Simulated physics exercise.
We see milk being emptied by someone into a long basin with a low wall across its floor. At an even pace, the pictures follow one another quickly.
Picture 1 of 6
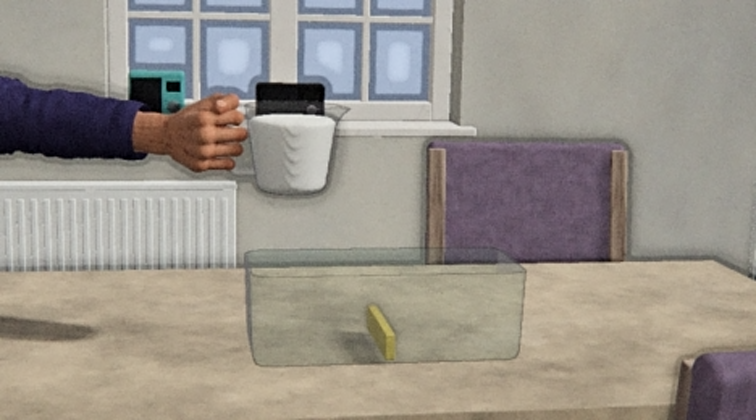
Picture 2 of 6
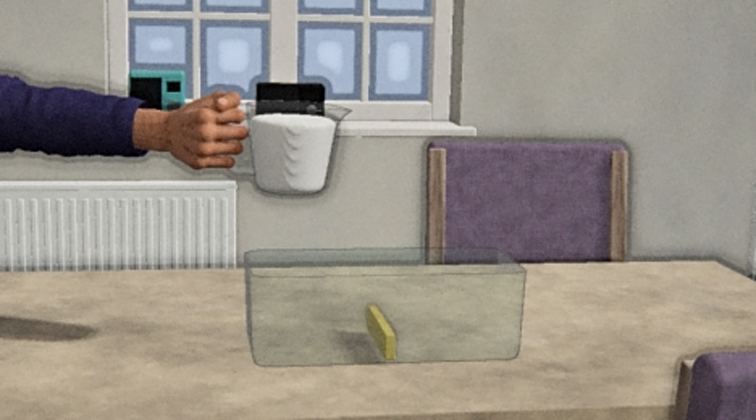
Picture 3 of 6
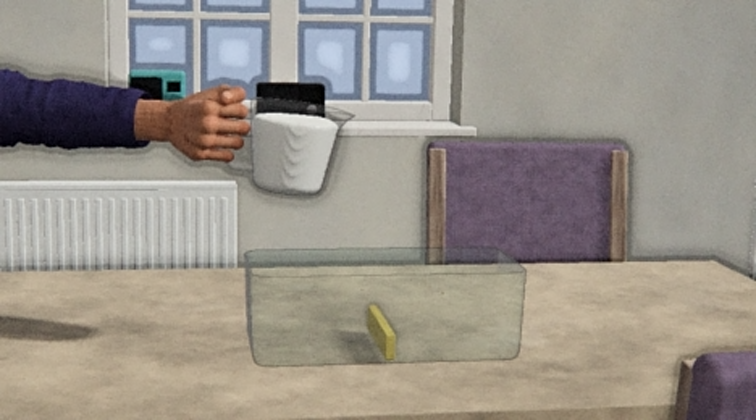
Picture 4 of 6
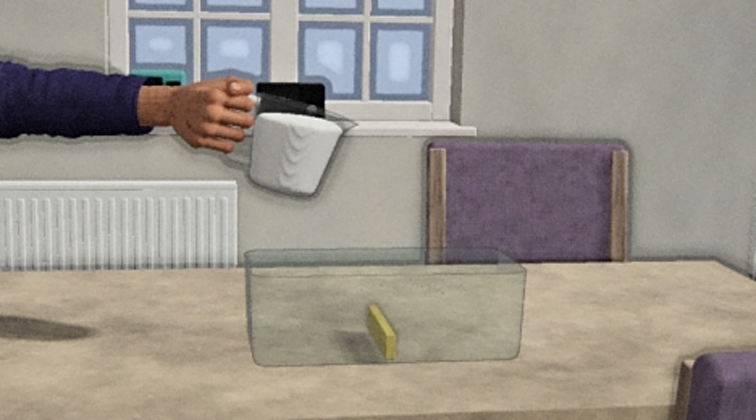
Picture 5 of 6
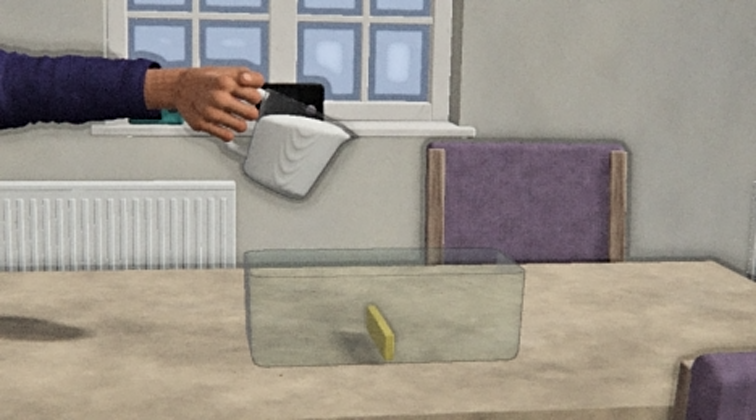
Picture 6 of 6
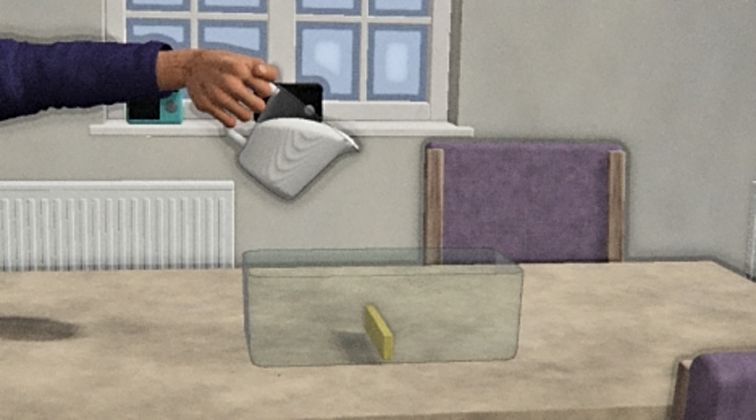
In the video, a hand in a dark purple sleeve holds a clear jug of white milk above a long, see-through basin with a low yellow wall across its floor, then steadily tilts the jug toward the right.
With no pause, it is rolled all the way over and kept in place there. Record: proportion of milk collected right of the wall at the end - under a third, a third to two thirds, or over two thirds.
Proportion recorded: A third to two thirds.
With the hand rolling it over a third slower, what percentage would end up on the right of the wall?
Around 65 in a hundred.
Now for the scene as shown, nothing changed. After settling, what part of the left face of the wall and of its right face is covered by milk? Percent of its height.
The left reaches some 30 %, the right about 40 %.
A moment on, the measuring jug is tipped right over and 38 per cent is still to pour, 3 is left of the wall and 25 right of it.
Next, the measuring jug is tipped right over and 6 per cent is still to pour, 34 is left of the wall and 47 right of it.
Then the measuring jug is tipped right over and 0 per cent is still to pour, 41 is left of the wall and 54 right of it.
Later the measuring jug is tipped right over and 0 per cent is still to pour, 43 is left of the wall and 54 right of it.
Finally, 43 per cent lies left of the wall, 54 right of it and 3 outside.
